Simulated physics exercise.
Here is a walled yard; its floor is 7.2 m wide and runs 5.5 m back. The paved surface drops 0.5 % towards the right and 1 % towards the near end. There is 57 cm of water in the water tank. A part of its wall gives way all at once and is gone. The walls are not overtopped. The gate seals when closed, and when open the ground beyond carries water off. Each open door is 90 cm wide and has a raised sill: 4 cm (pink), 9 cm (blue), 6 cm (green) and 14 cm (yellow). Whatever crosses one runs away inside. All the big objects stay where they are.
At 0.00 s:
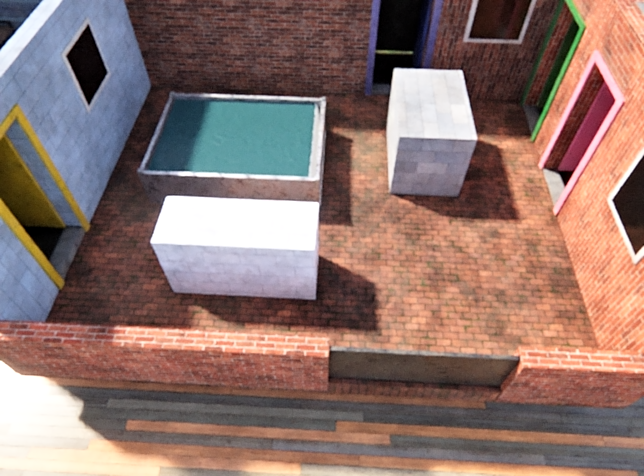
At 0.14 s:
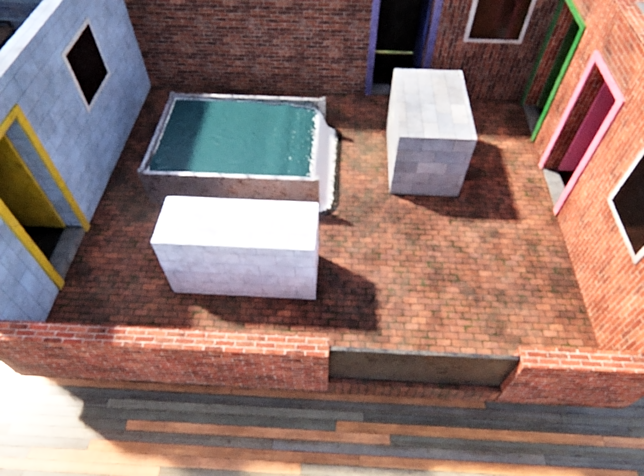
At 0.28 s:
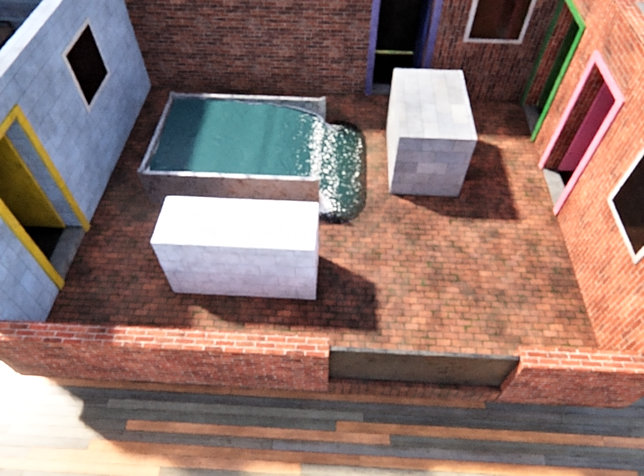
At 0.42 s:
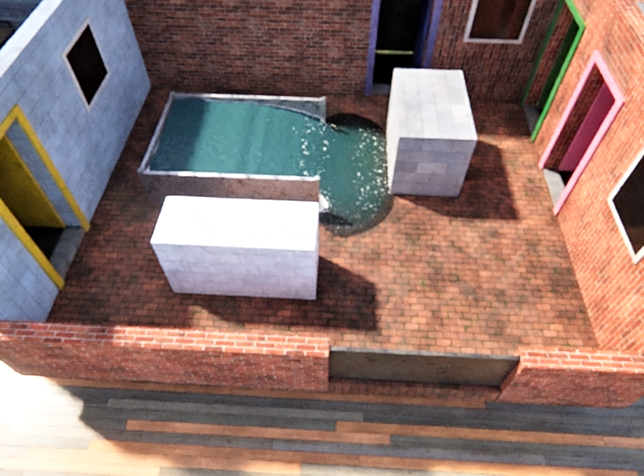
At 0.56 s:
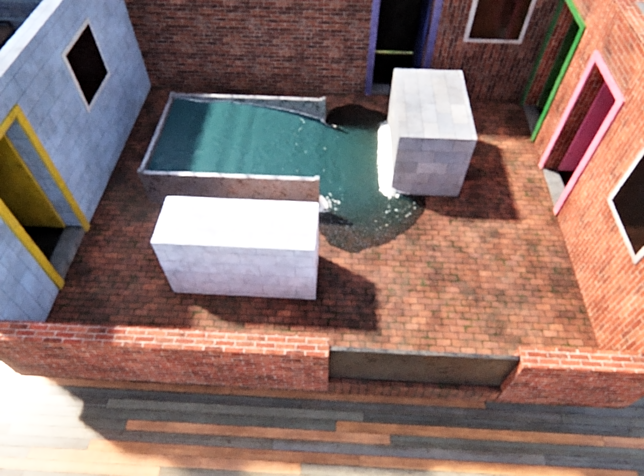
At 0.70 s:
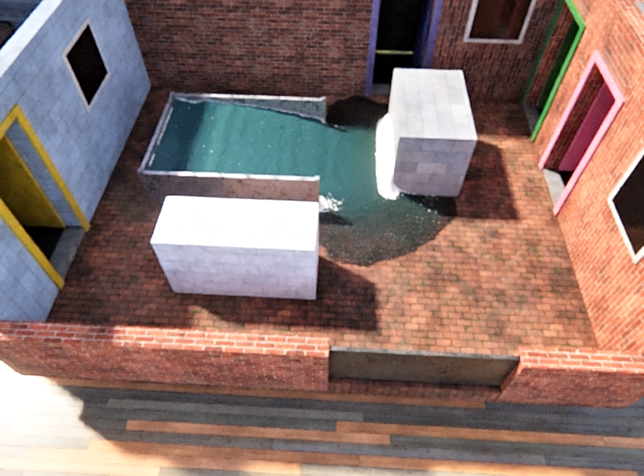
In a walled brick yard, water bursts from a tank's right side and spreads around a pale block.
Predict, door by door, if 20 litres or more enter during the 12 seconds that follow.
Within that time: At the pink door it goes over the limit; at the blue door it passes the limit; at the green door it passes the limit; at the yellow door it does not reach the limit.
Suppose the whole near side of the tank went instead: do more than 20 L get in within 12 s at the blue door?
Then: Blue not over.
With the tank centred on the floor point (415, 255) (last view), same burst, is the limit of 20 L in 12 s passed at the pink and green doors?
Against that limit: Pink over, green past it.
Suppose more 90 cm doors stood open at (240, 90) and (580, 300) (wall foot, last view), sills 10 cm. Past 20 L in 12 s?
In that order: Under, past it.
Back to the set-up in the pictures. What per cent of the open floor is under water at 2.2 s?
Some 45 per cent of it.
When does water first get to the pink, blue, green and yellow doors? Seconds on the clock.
Pink 1.8 s, blue 1.0 s, green 2.4 s, yellow 6.0 s.
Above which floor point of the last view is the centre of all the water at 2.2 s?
Near (323, 177).
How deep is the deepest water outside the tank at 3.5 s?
Roughly 27 cm.
After 1.4 s water covers 25 % of the floor and is deepest (44 cm) near (384, 172); pink door not reached, blue door 17 cm at the sill, 3 L in, green door not reached, yellow door not reached.
After 2.2 s water covers 45 % of the floor and is deepest (38 cm) near (373, 172); pink door 2 cm at the sill, 0 L in, blue door 23 cm at the sill, 76 L in, green door not reached, yellow door not reached.
After 3.5 s water covers 65 % of the floor and is deepest (27 cm) near (522, 374); pink door 3 cm at the sill, 0 L in, blue door 19 cm at the sill, 179 L in, green door 11 cm at the sill, 4 L in, yellow door not reached.
After 7.0 s water covers 90 % of the floor and is deepest (14 cm) near (504, 104); pink door 12 cm at the sill, 56 L in, blue door 6 cm at the sill, 216 L in, green door 11 cm at the sill, 48 L in, yellow door 5 cm at the sill, 0 L in.
After 12.0 s water covers 95 % of the floor and is deepest (15 cm) near (304, 362); pink door 7 cm at the sill, 141 L in, blue door 6 cm at the sill, 216 L in, green door 8 cm at the sill, 94 L in, yellow door 6 cm at the sill, 0 L in.
